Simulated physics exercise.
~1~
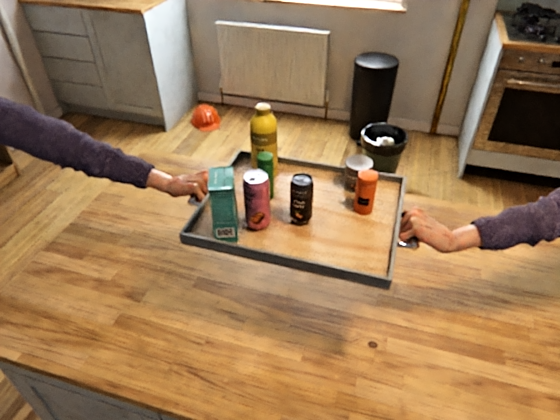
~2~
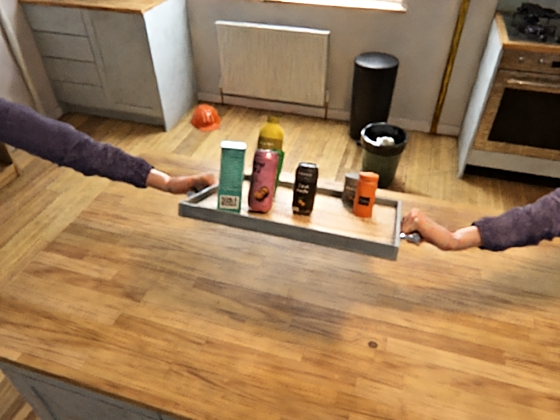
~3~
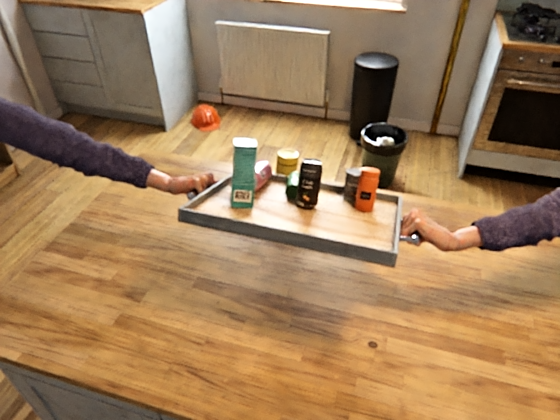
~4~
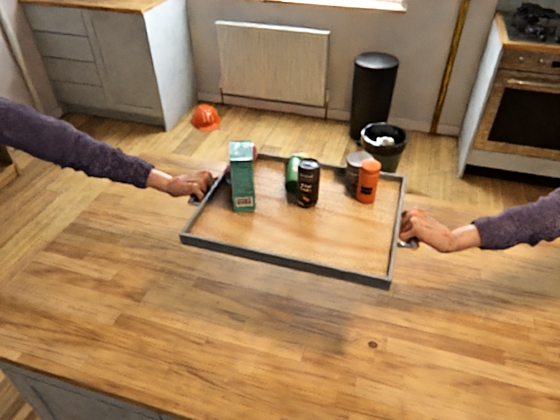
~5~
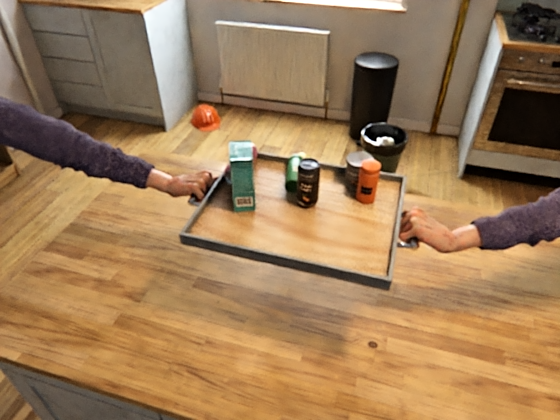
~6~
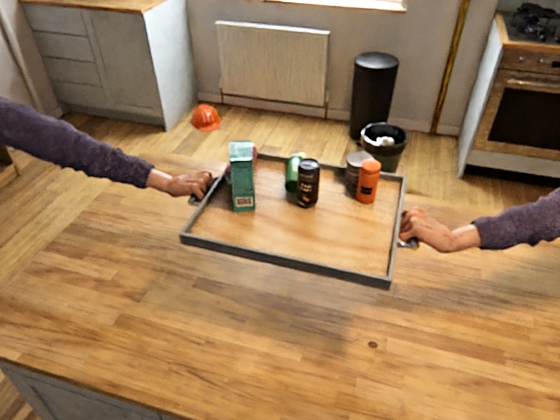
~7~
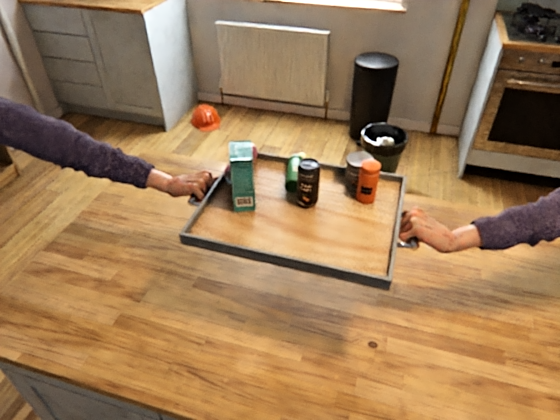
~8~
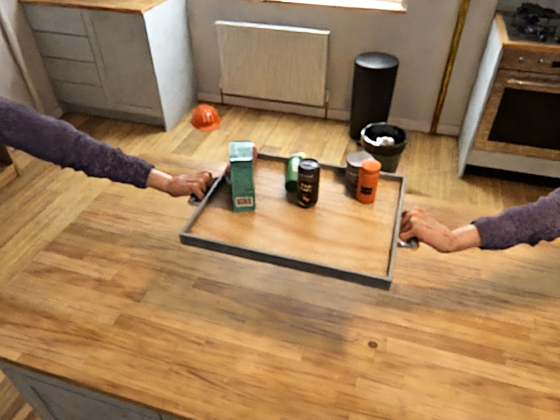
Hand-held tray tipping away and levelling, yellow bottle toppling off the far side, pink can and green shaker falling, turquoise packet upright.
